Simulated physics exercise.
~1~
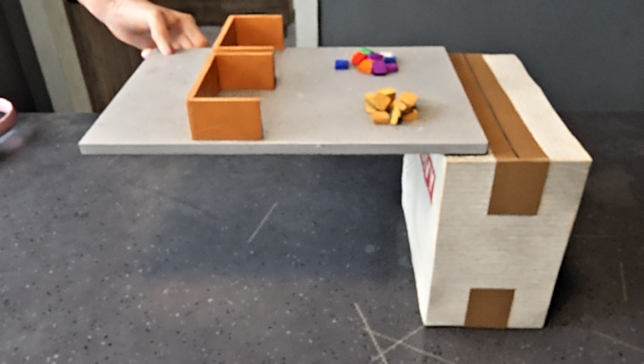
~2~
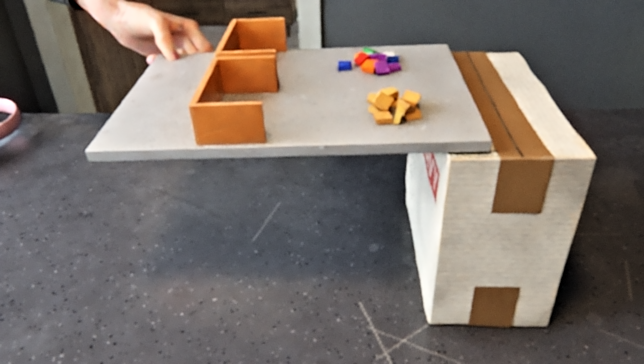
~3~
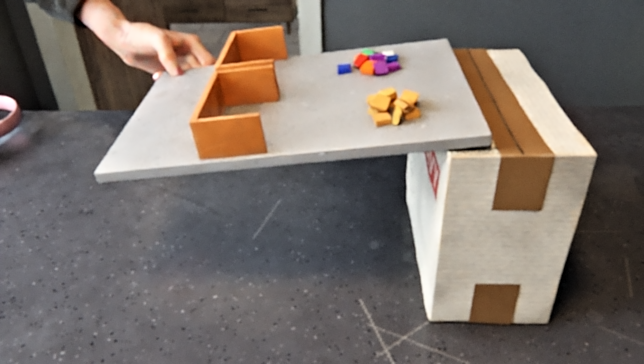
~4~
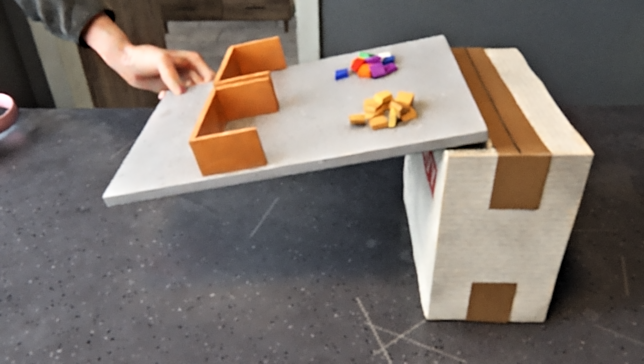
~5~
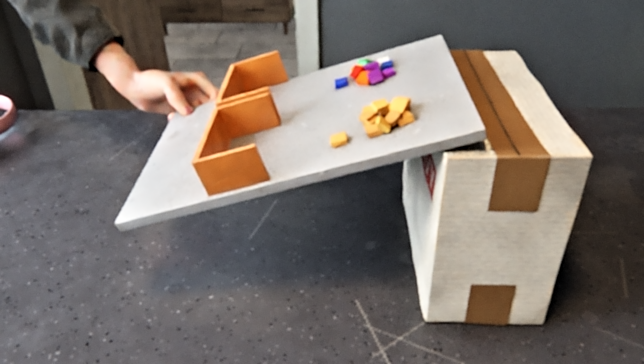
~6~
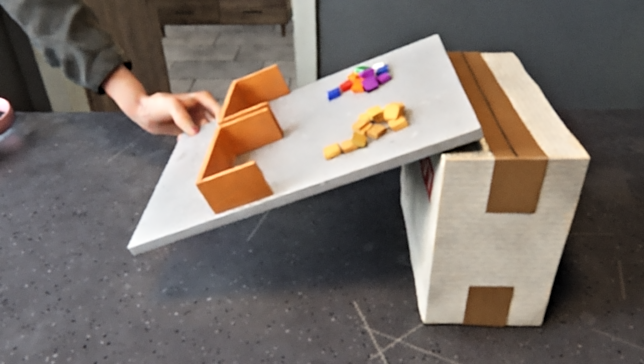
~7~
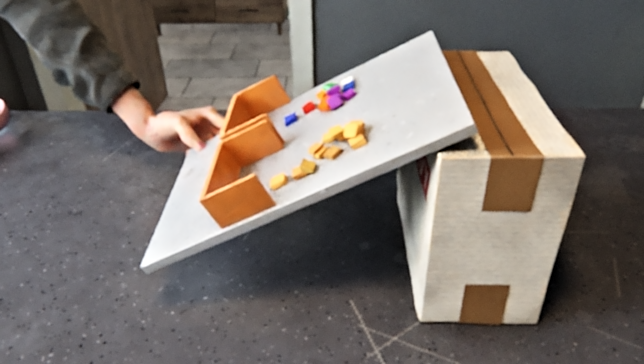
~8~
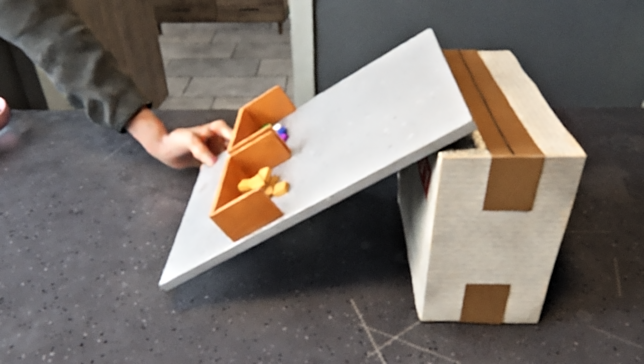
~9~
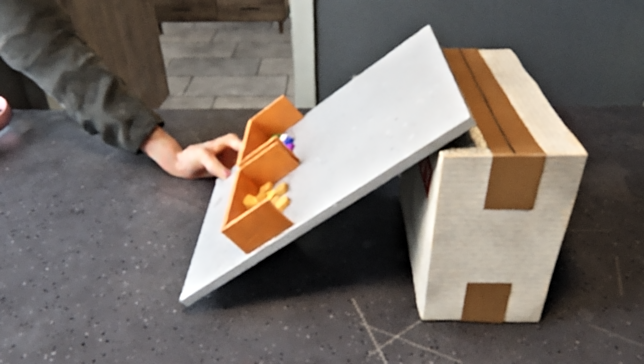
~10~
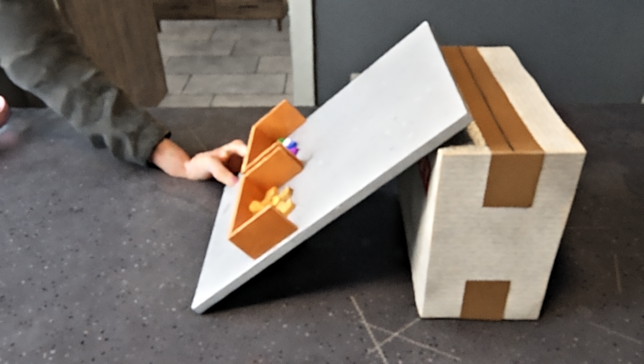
A grey board, seen from the front and slightly above, lies level over a dark speckled counter, its right end on a white box with brown tape and its left end held by a hand. Two orange angled barriers stand on its left half, facing a yellow heap in front and a smaller multicoloured heap behind. The hand steadily lowers the left end, and a few yellow pieces begin to slip. As the slope steepens, both heaps spread and slide down to the left. The barriers catch them, and the board ends steeply tilted, its lower end on the counter.
